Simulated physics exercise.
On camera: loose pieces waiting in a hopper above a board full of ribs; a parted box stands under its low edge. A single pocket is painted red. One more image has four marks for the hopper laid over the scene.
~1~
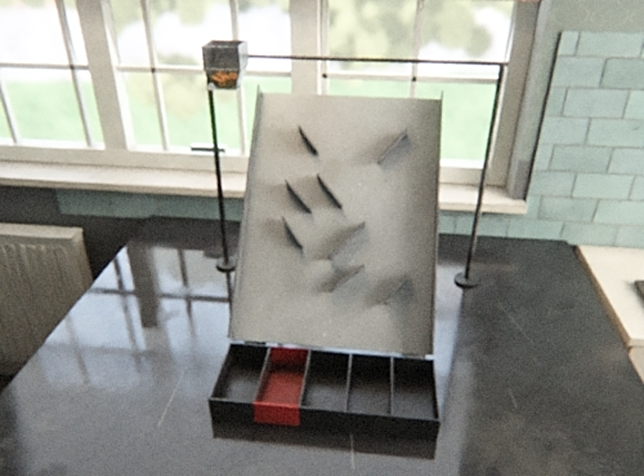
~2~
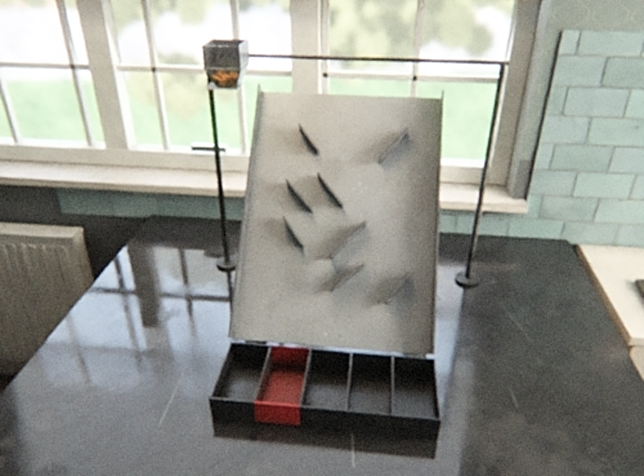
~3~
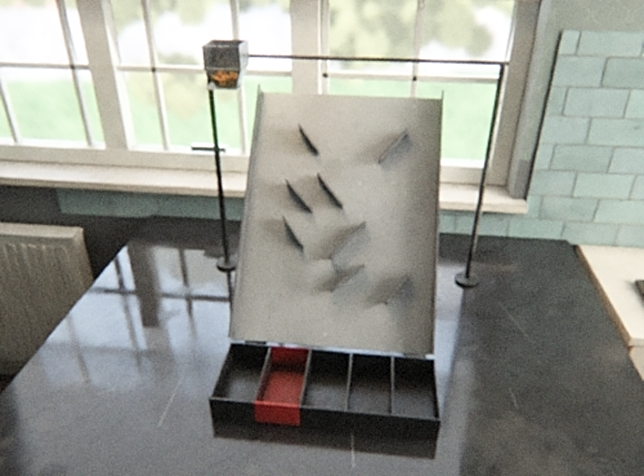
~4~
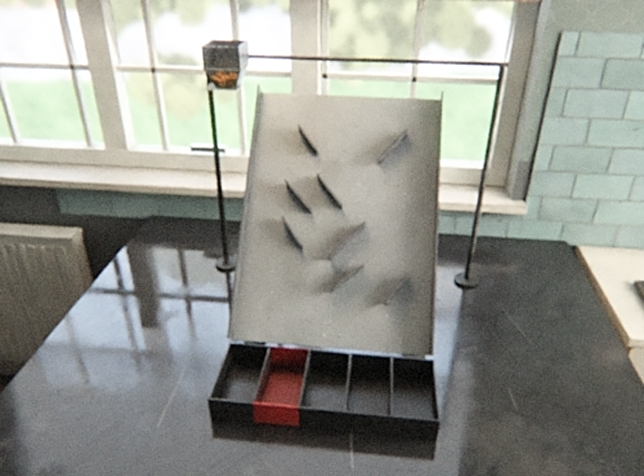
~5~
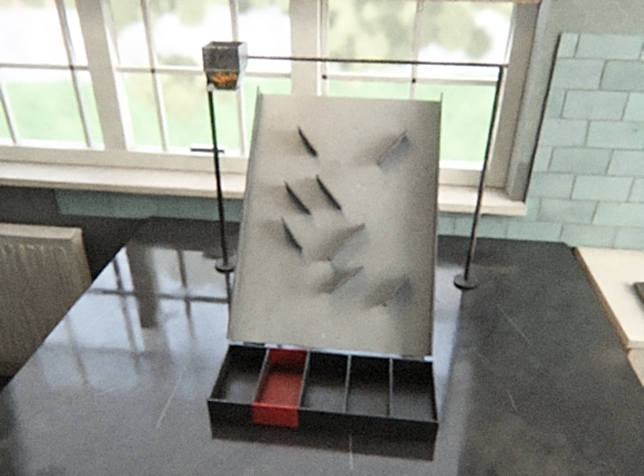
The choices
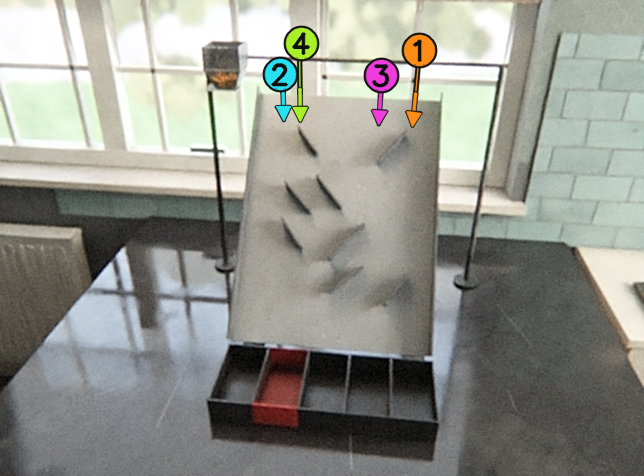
We see a small hopper of orange-brown pieces at the upper left of a tilted, ribbed board, with a dark divided box below it containing one red pocket, on a dark countertop by a window; nothing noticeably moves.
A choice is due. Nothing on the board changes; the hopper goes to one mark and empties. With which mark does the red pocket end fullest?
Use mark 3.
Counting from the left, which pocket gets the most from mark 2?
The first from the left.
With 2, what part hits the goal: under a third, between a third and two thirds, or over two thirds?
It is under a third.
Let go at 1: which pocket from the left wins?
It is the fifth one.
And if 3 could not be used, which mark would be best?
4 it is.
On the marked copy, mark 1 meets the board at (413, 121); mark 2 meets the board at (283, 115); mark 3 meets the board at (379, 119); mark 4 meets the board at (300, 116).
With 1, a small share in the red pocket, all but a few in other pockets, only a few outside the box.
With 2, close to a quarter in the red pocket, close to two thirds in other pockets, a small share outside the box.
With 3, close to two thirds in the red pocket, close to a quarter in other pockets.
With 4, close to half in the red pocket, close to a third in other pockets, a small share outside the box.
